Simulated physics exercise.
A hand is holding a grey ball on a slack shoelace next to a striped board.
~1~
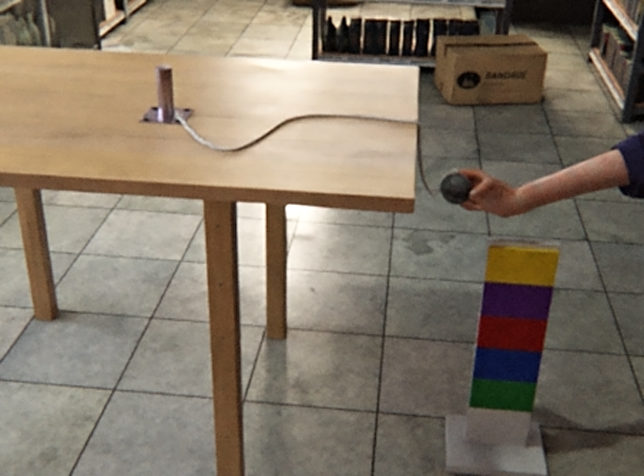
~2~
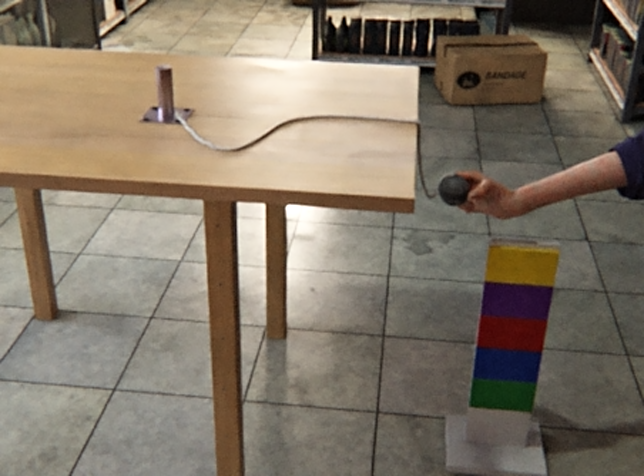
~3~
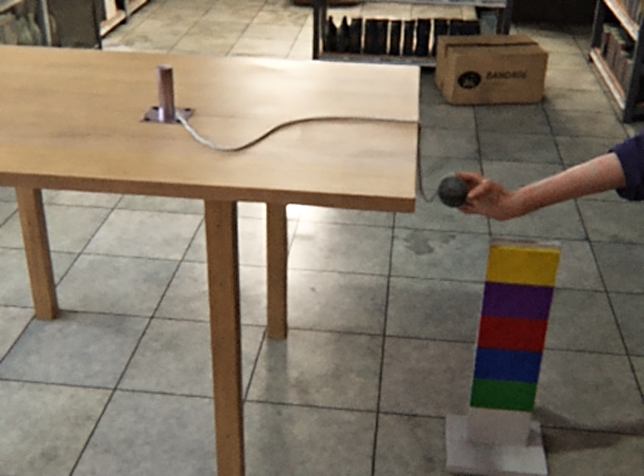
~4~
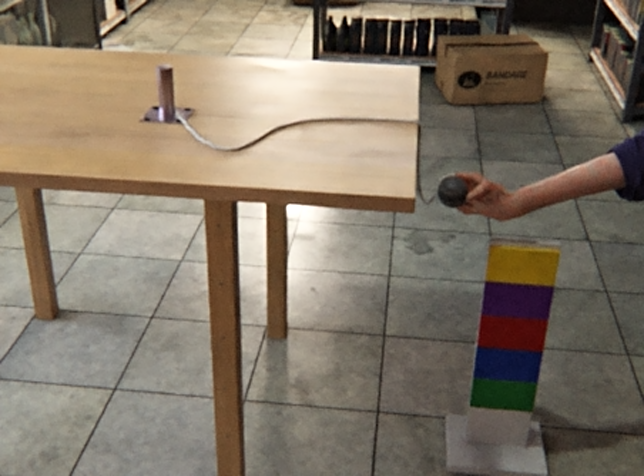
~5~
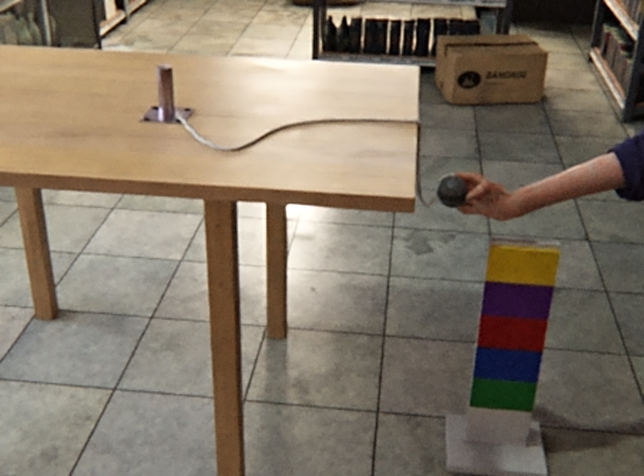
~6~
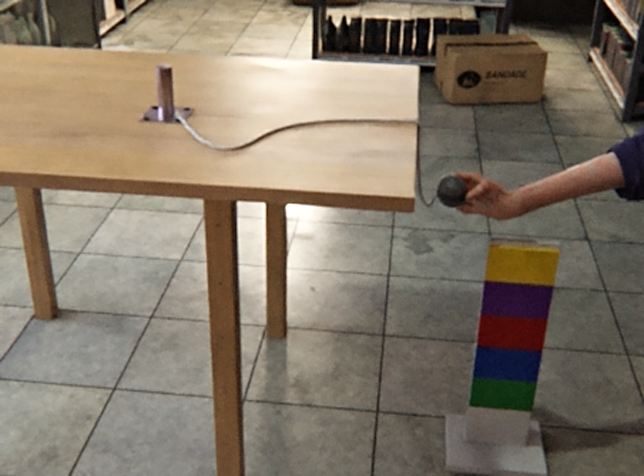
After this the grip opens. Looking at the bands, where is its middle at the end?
Its middle is at the blue band.
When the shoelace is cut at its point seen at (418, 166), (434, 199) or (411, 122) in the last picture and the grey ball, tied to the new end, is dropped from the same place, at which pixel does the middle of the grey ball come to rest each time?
In order, it ends up near (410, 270), (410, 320) and (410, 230).
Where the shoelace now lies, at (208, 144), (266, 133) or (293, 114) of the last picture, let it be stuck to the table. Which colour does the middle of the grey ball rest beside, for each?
One try after another: Red, then purple, then yellow.
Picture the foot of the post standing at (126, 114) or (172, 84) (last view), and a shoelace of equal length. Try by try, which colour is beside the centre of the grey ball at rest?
First case: Red. Second case: Red.
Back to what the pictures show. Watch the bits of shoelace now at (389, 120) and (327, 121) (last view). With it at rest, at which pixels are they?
About (414, 193), and the other about (413, 136).
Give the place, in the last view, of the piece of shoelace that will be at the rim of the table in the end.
(333, 120), approximately.
Early on, ball near (426, 338); level with red.
Midway, ball near (374, 348); level with blue.
Near the end, ball near (418, 350); level with blue.
Finally, ball near (398, 352); level with blue. The blue one.
